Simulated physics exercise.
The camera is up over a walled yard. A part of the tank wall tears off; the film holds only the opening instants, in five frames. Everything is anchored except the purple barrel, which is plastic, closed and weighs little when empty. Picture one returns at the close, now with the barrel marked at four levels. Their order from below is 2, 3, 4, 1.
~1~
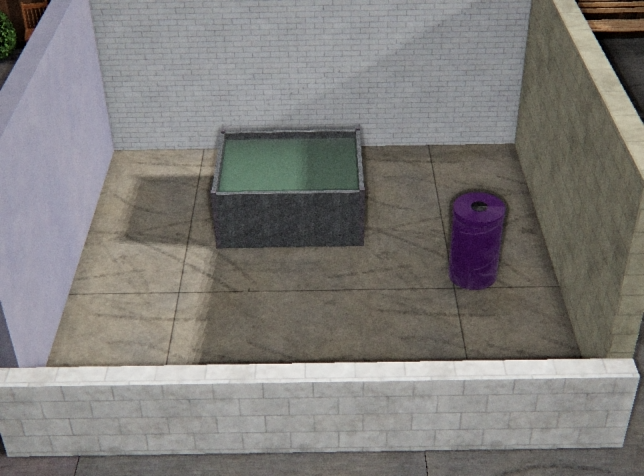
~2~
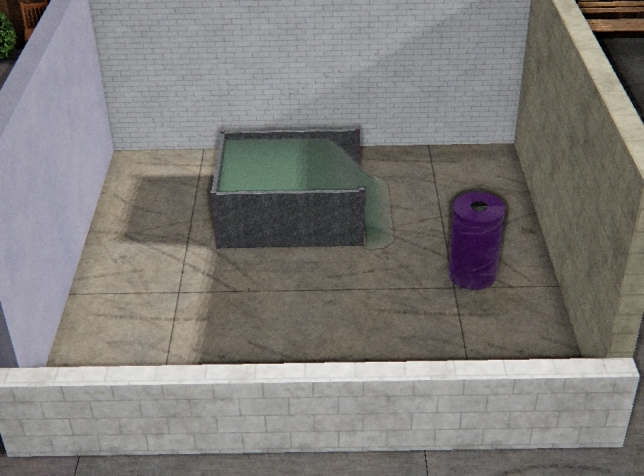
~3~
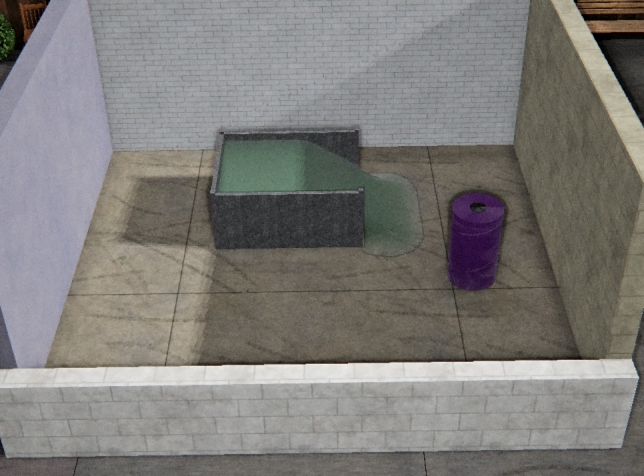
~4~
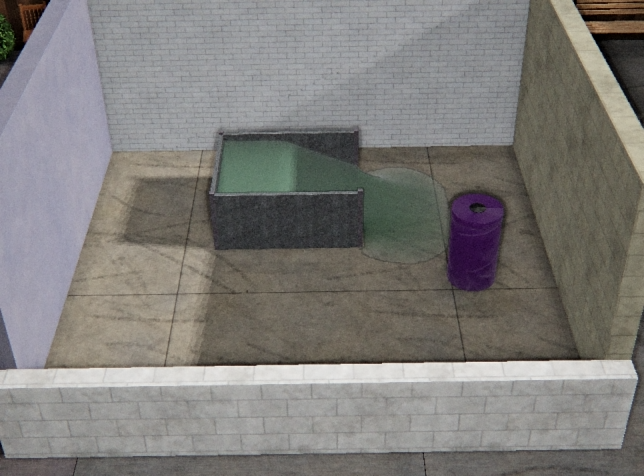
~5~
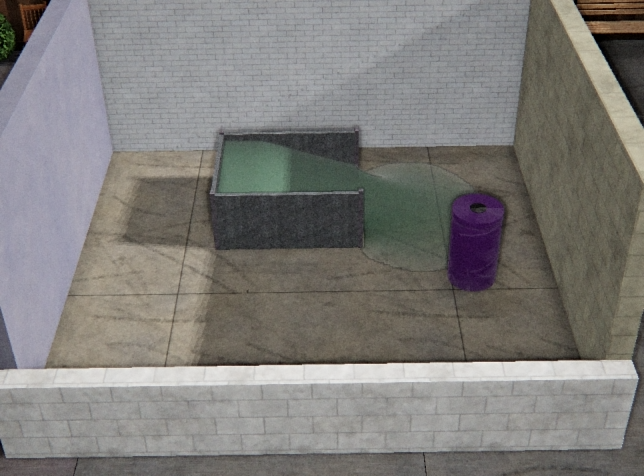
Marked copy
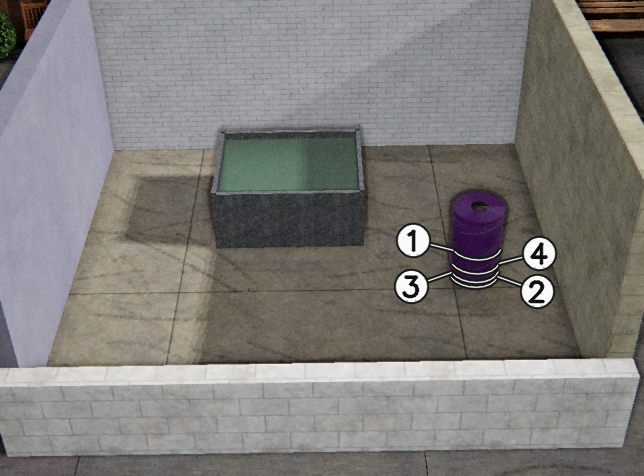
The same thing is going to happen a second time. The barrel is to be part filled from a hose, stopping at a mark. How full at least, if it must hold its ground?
Take 4.
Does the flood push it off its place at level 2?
Yes.
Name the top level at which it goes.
It is 3.
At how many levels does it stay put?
Two.
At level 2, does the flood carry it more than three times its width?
Yes, clearly.
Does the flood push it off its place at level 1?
No, not at all.
On the marked copy, 1 at (479, 260); 2 at (476, 287); 3 at (477, 282); 4 at (477, 273); from the bottom up 2, 3, 4, 1.
With 1, it does not move.
With 2, it is pushed about 8 times its own width away.
With 3, it is pushed about twice its own width away.
With 4, it does not move.
